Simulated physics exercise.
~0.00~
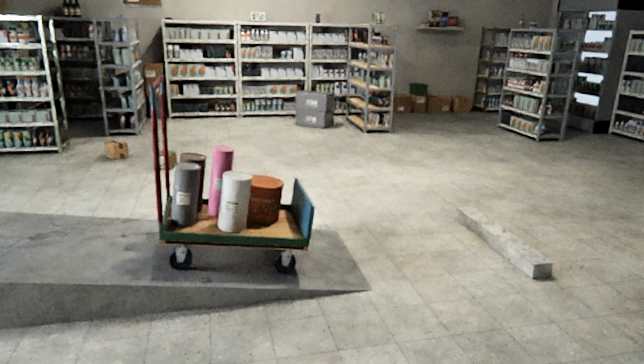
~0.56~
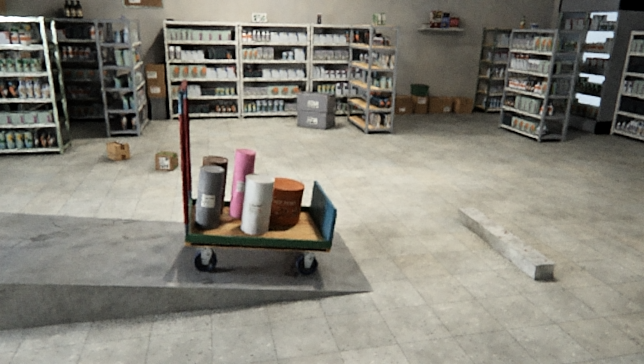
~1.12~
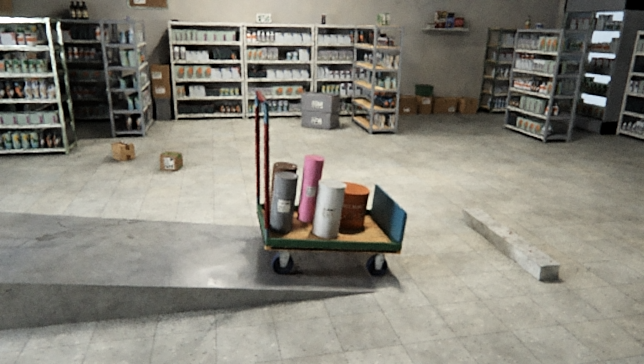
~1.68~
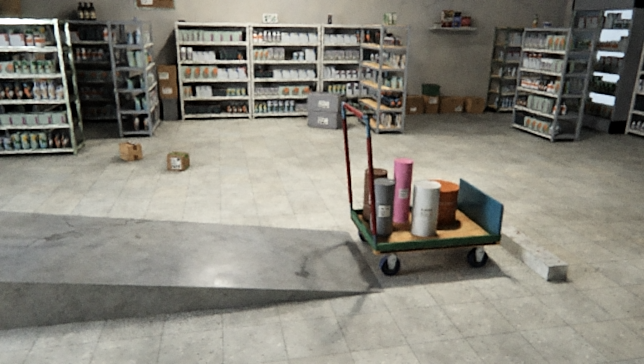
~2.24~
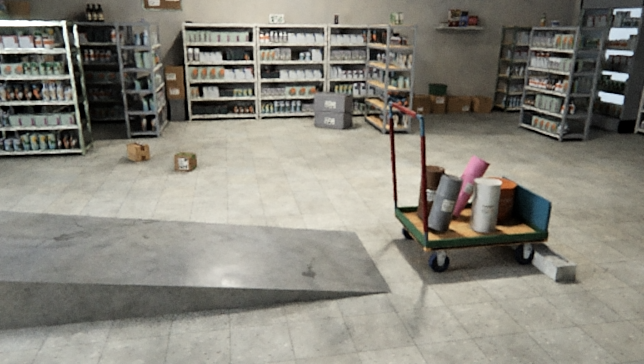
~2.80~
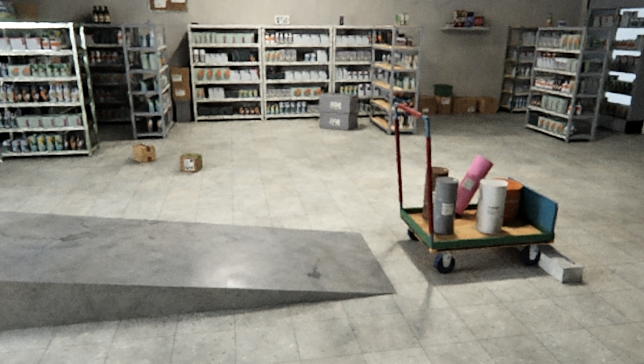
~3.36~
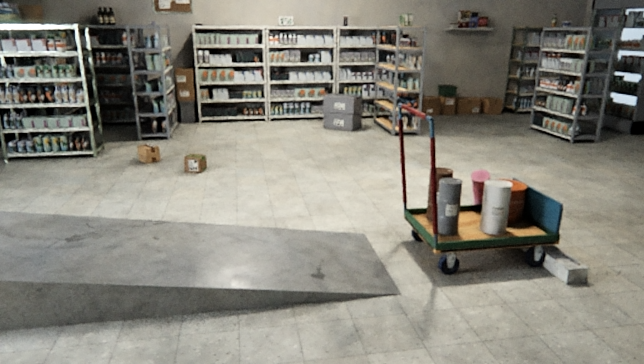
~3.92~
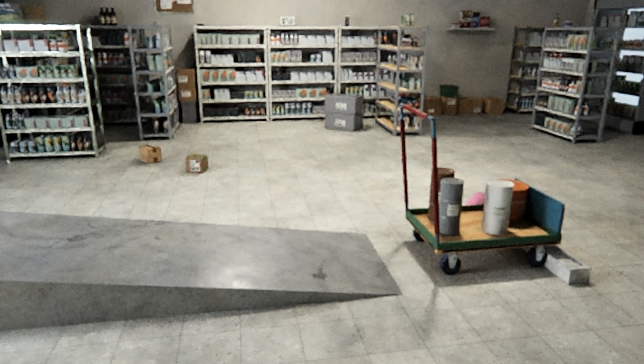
In this clip, a trolley carrying five cylindrical containers rolls right, down a low ramp and across the floor of a shelf-lined storeroom until it stops at a kerb, where the pink canister tips over and drops out while the others stay standing on the deck.
